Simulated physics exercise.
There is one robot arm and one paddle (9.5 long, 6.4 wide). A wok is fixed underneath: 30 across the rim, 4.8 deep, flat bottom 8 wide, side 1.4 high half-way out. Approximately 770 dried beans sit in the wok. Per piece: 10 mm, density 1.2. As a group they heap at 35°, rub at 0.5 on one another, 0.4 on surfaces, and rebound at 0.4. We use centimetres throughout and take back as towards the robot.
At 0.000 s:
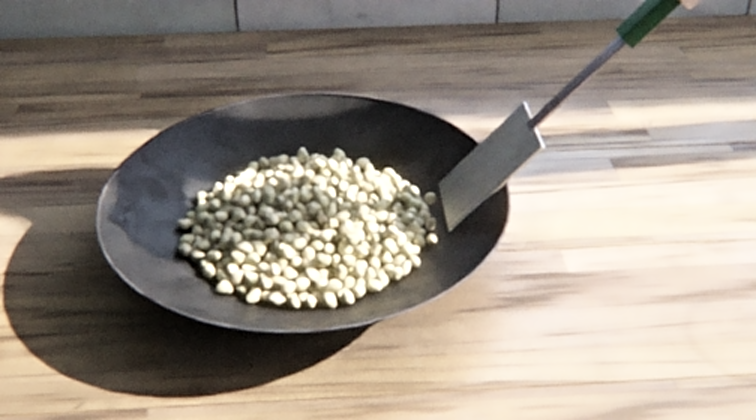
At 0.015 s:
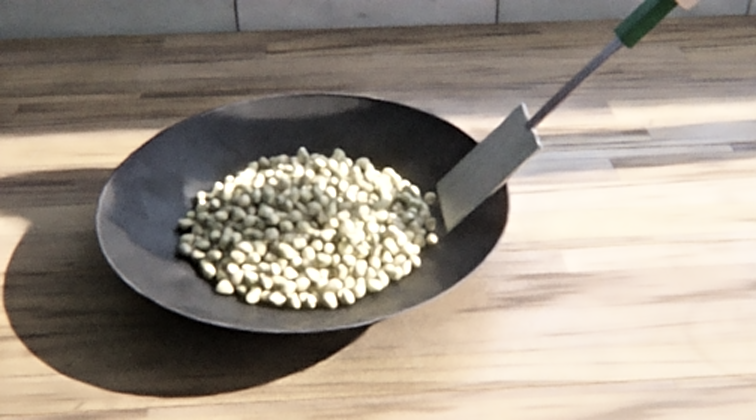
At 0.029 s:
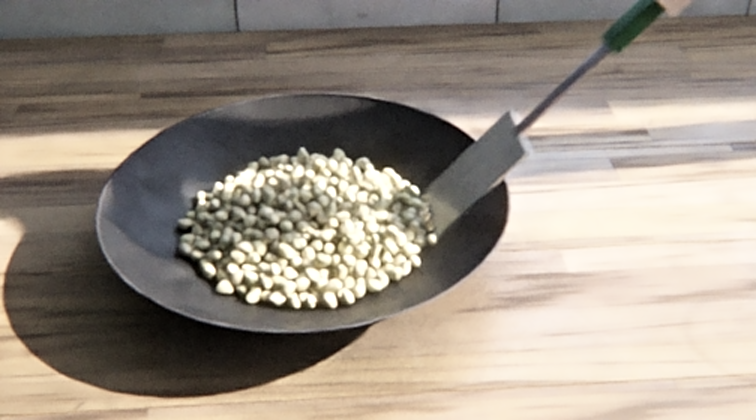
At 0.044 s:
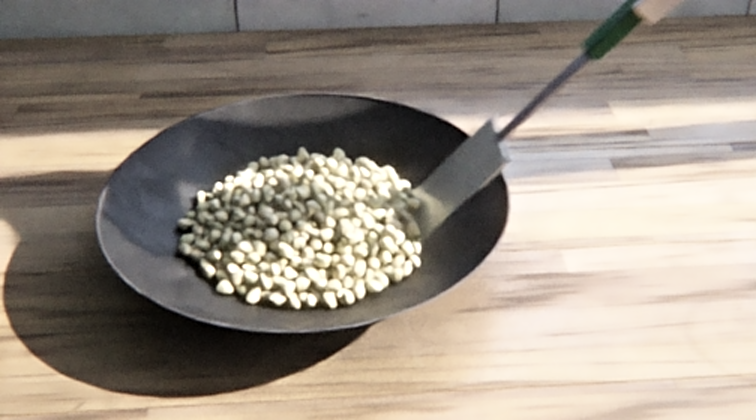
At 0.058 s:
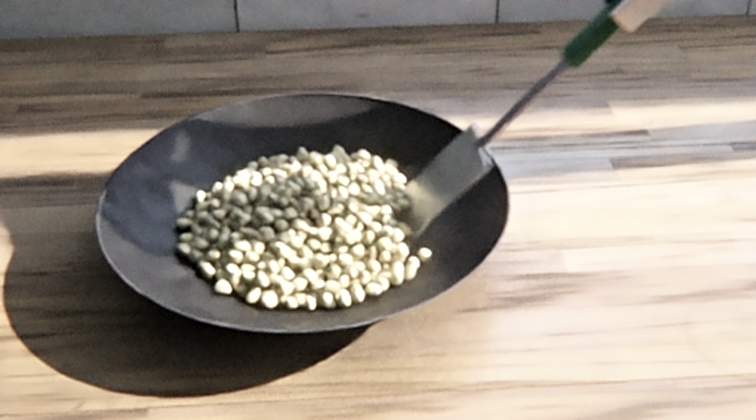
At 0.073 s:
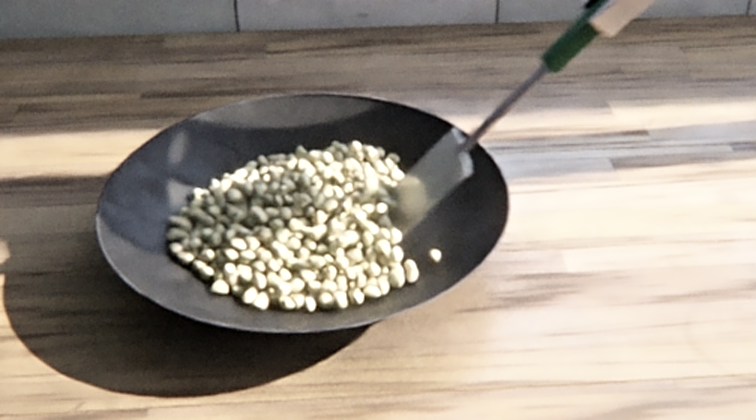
In the video, a flat paddle with a green-banded handle rests at the right side of a dark wok of pale dried beans, then slides left into the pile, nudging it slightly while one bean separates at the right.
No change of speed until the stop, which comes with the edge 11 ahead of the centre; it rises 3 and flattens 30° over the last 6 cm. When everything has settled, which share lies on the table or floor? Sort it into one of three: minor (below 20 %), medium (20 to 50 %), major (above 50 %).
Medium, 20 to 50 %.
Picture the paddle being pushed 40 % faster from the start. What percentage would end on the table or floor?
Estimated result: Some 35 %.
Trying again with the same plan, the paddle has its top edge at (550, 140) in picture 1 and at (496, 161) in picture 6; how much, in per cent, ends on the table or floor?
I'd put it at roughly 20 per cent.
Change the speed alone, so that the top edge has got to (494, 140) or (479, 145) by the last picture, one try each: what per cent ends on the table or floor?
15 % and 25 %.
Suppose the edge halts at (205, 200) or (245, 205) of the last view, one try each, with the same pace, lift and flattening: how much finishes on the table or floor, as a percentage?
Around 10 per cent for the first try and 0 per cent for the second.
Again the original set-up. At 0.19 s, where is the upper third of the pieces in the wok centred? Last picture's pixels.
Around (182, 197).
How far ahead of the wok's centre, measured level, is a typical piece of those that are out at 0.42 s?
About 24 cm.
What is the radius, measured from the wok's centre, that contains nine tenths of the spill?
Roughly 40 cm.
After 0.13 s, sloping 49°, highest piece 5 above the table; 773 in the wok.
After 0.19 s, sloping 43°, highest piece 6 above the table; 769 in the wok, 4 on the blade or in flight.
After 0.42 s, sloping 19°, highest piece 7 above the table; 522 in the wok, 225 on the table or floor, 26 on the blade or in flight.
After 1.47 s, sloping 19°, highest piece 6 above the table; 522 in the wok, 251 on the table or floor.
At rest, 522 in the wok, 251 on the table or floor. That is 32 % on the table or floor.
